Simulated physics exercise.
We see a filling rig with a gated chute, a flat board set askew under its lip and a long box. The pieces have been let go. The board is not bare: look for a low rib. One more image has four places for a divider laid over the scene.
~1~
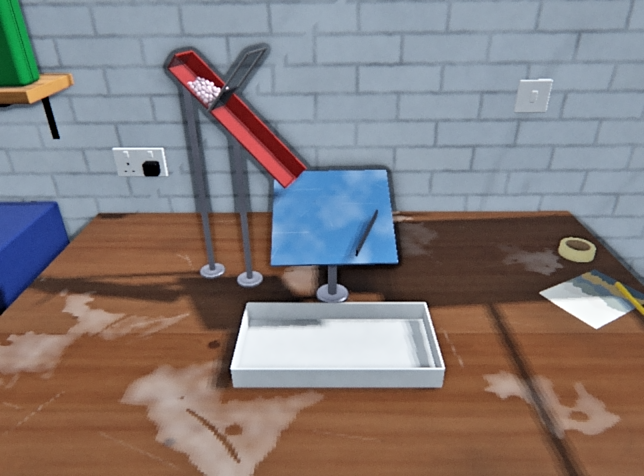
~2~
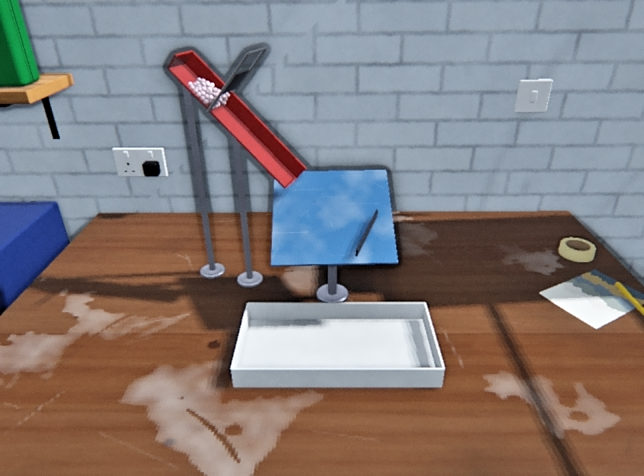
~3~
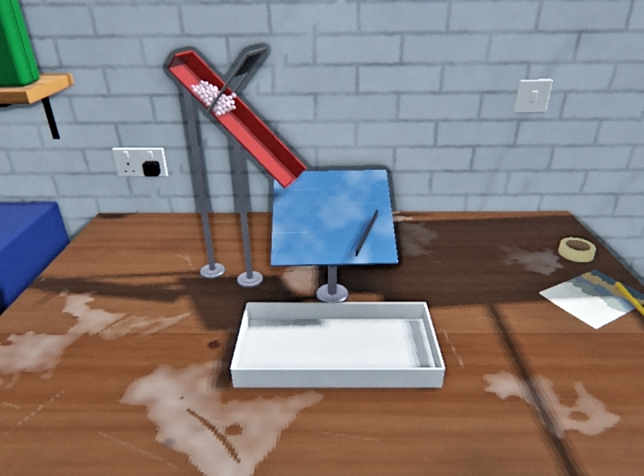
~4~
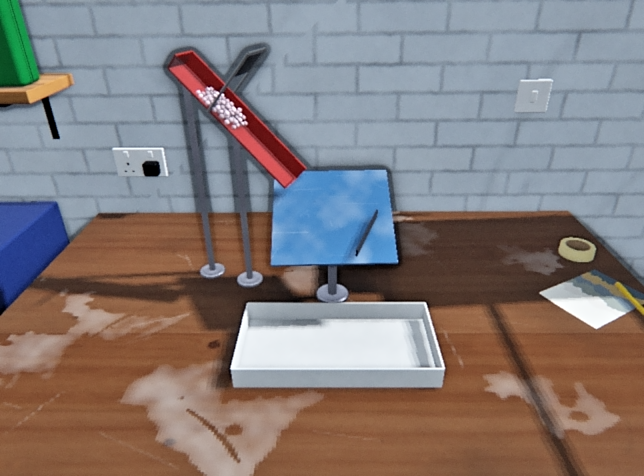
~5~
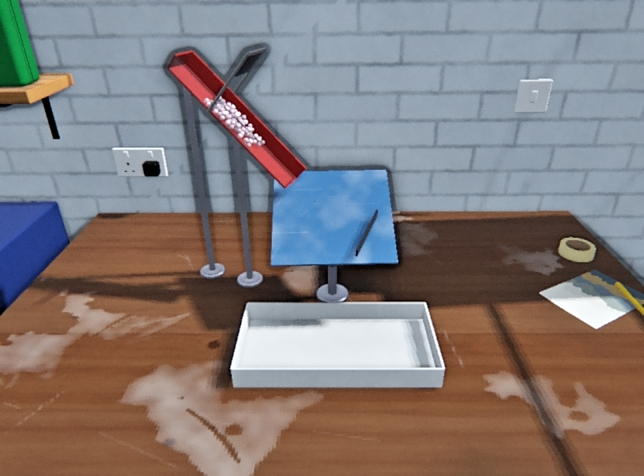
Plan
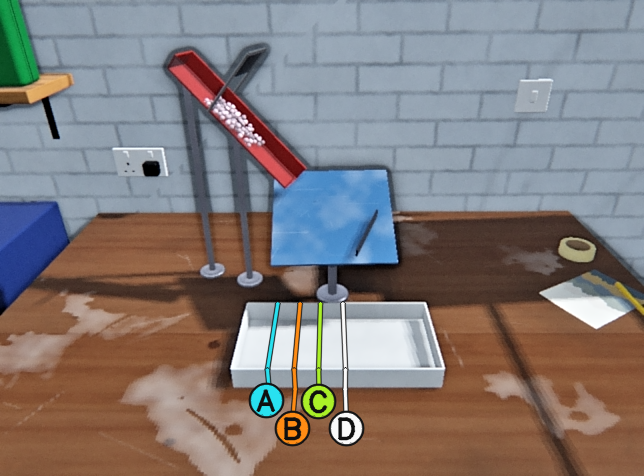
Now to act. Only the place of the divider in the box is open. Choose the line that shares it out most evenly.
Take D.
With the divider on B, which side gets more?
More lands on the right.
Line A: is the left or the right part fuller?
More lands on the right.
On the marked copy, line A crosses the front rim at (267, 368); line B crosses the front rim at (294, 368); line C crosses the front rim at (318, 368); line D crosses the front rim at (345, 369).
With A, of what is caught, only a few on the left of the divider, all but a few on the right.
With B, of what is caught, only a few on the left of the divider, all but a few on the right.
With C, of what is caught, a small share on the left of the divider, the bulk on the right.
With D, of what is caught, close to two thirds on the left of the divider, close to a third on the right.
